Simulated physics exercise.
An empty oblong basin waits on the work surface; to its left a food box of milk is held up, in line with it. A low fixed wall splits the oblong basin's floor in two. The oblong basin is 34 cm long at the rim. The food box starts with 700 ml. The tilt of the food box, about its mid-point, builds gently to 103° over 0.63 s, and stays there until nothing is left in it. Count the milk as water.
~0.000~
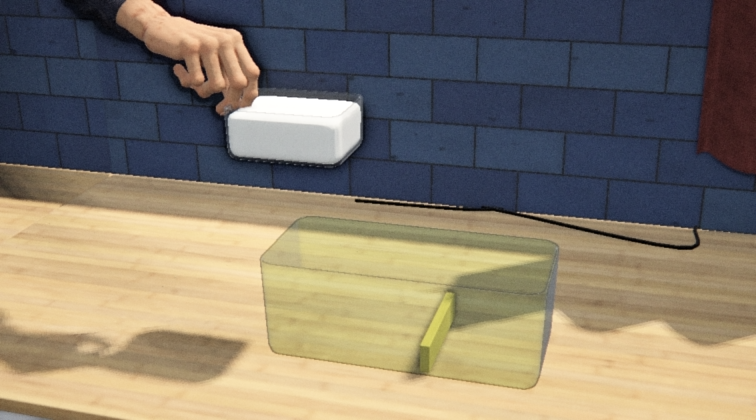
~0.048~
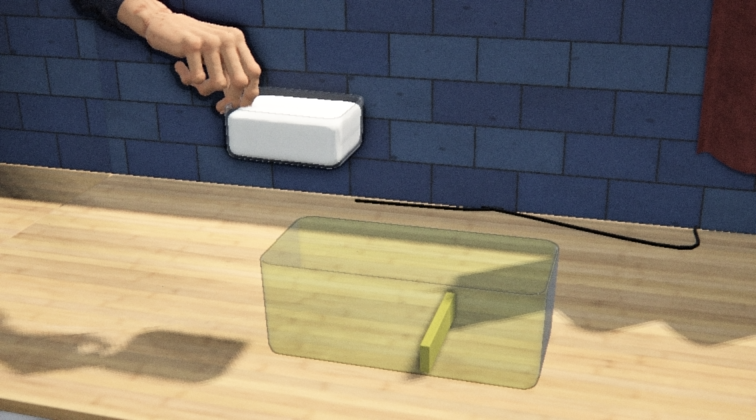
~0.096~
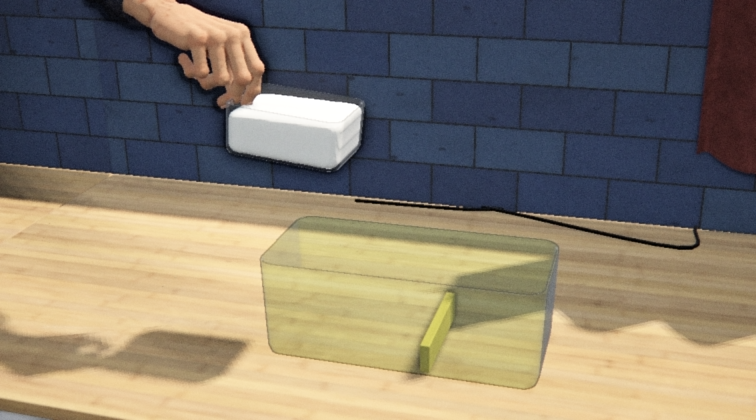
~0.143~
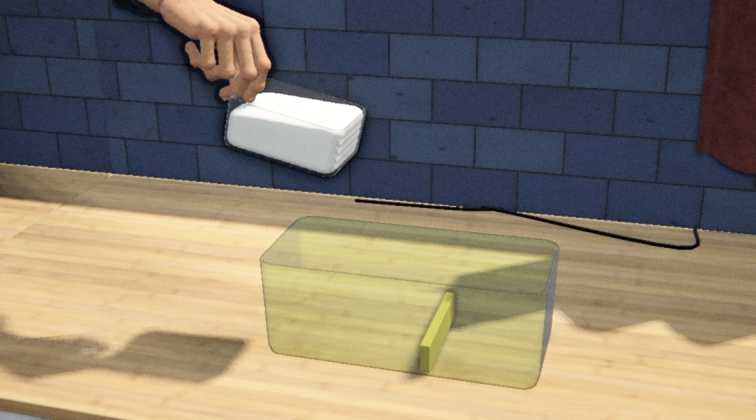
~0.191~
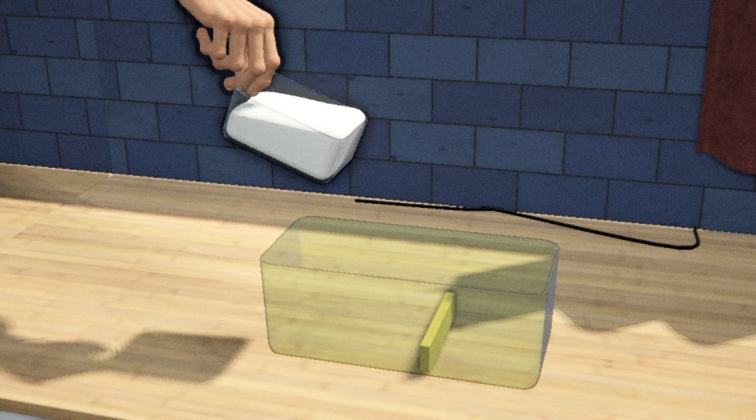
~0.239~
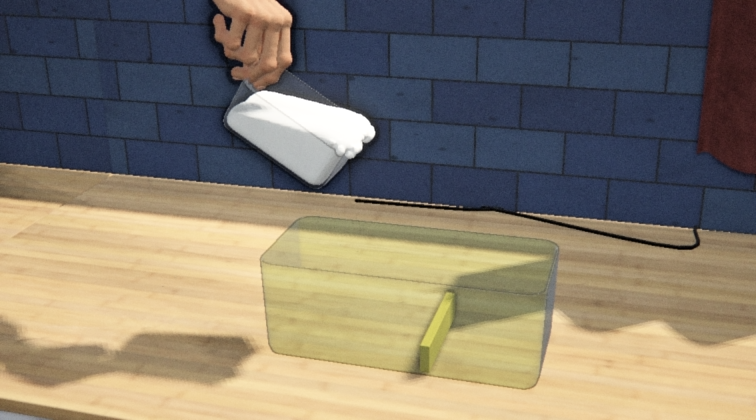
A hand holds a clear food box of white, milk-like liquid in front of a blue brick wall, above a wooden work surface seen from slightly above by a still camera. An empty, see-through yellow oblong basin with a small upright yellow wall inside sits lower right, near a thin black cord and dark red cloth. The hand gradually tilts the box down to the right, and the liquid bulges over its lower edge.
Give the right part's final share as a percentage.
The far part has some 12 per cent.
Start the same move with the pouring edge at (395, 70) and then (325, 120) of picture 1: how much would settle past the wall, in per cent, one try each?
In turn about 60 and 10 per cent.
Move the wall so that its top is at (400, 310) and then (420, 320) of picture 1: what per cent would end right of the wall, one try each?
First 60, then 40 per cent.
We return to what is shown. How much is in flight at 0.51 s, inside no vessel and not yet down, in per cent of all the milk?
Some 46 per cent.
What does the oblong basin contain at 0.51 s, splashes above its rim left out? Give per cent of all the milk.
About 40 per cent.
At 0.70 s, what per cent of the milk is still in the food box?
Near 3 in a hundred.
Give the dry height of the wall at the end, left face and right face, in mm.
Left about 18 mm, right about 32 mm.
Then, 0.51 s in, the tilt is 93° and 14 per cent is still to pour, 39 is left of the wall and 0 right of it.
Then, 0.70 s in, the tilt is 103° and 3 per cent is still to pour, 86 is left of the wall and 4 right of it.
Then, 0.91 s in, the tilt is 103° and 0 per cent is still to pour, 82 is left of the wall and 11 right of it.
Then, 1.13 s in, the tilt is 103° and 0 per cent is still to pour, 83 is left of the wall and 11 right of it.
Finally, 82 per cent lies left of the wall, 12 right of it and 5 outside.
